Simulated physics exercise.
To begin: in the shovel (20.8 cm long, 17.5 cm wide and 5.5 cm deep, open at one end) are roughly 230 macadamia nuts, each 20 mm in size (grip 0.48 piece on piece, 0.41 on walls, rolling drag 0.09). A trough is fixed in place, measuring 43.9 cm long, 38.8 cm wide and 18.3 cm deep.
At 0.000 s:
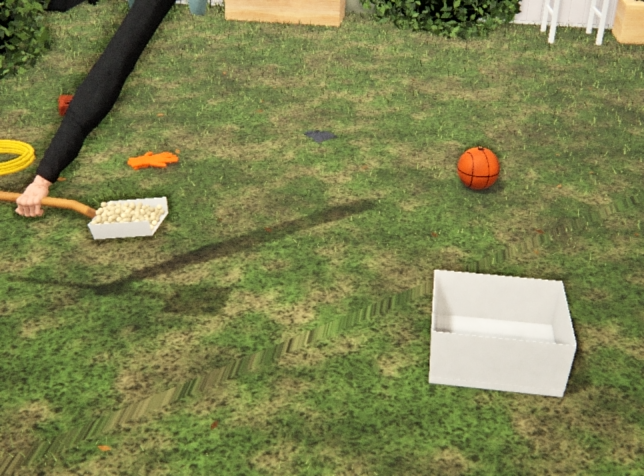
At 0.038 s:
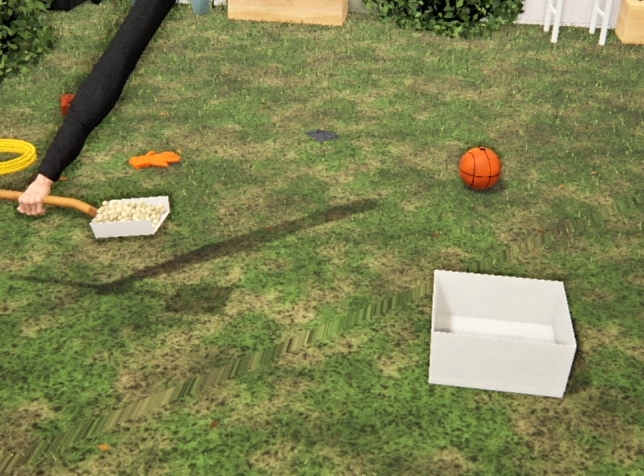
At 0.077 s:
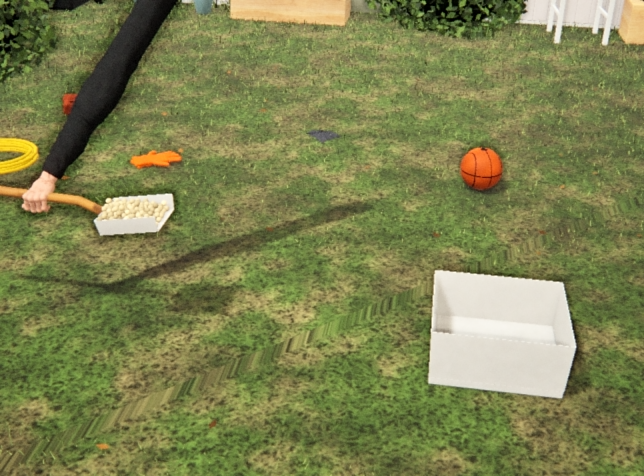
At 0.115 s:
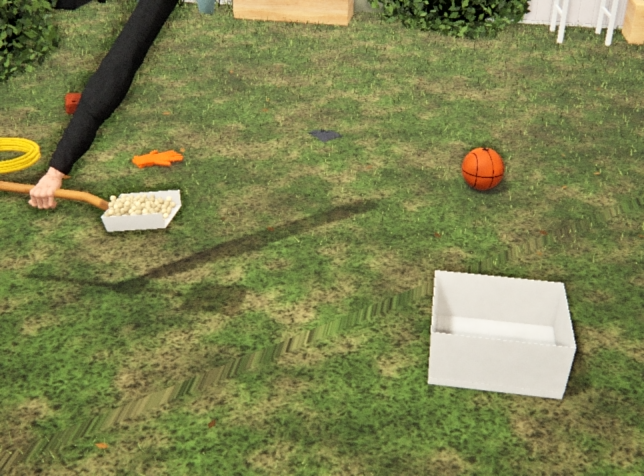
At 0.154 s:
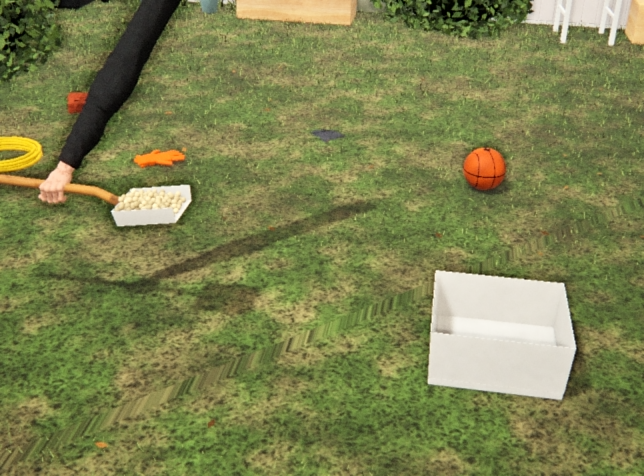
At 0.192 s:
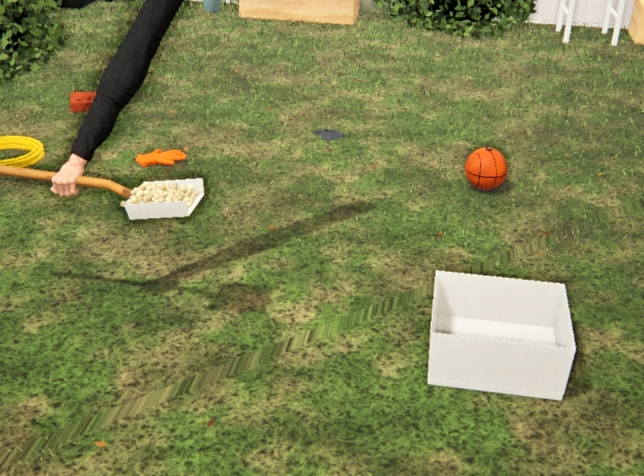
On a patchy lawn, a black-sleeved arm holds a shovel heaped with pale macadamia nuts and moves it slowly, then a little faster, a short way right, while a basketball and an open white box stay still.
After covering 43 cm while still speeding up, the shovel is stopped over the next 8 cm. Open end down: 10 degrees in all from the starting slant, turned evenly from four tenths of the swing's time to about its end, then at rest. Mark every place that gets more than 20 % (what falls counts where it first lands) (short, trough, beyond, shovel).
Taking them in turn, short is a fail, the trough is a pass, beyond is a fail and the shovel is a fail.
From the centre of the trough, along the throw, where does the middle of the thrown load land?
Some 10 cm beyond it.
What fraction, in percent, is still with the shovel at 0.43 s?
Share remaining: Near 25 per cent.
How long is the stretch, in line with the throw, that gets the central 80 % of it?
Length: Approx. 30 cm.
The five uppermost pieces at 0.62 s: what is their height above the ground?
I'd put them at something like 70 centimetres up.
After 0.32 s, tilt 4 degrees; shovel 100 %; middle of all pieces near (224, 166).
After 0.43 s, tilt 0 degrees; shovel 25 %, in the air 75 %; middle of all pieces near (299, 142).
Then, at 0.52 s, tilt 0 degrees; in the air 100 %; middle of all pieces near (361, 149).
After 0.62 s, tilt 0 degrees; in the air 100 %; middle of all pieces near (429, 183).
In the end, at 2.0 s, short 0 %, trough 100 %, beyond 0 %, shovel 0 %.
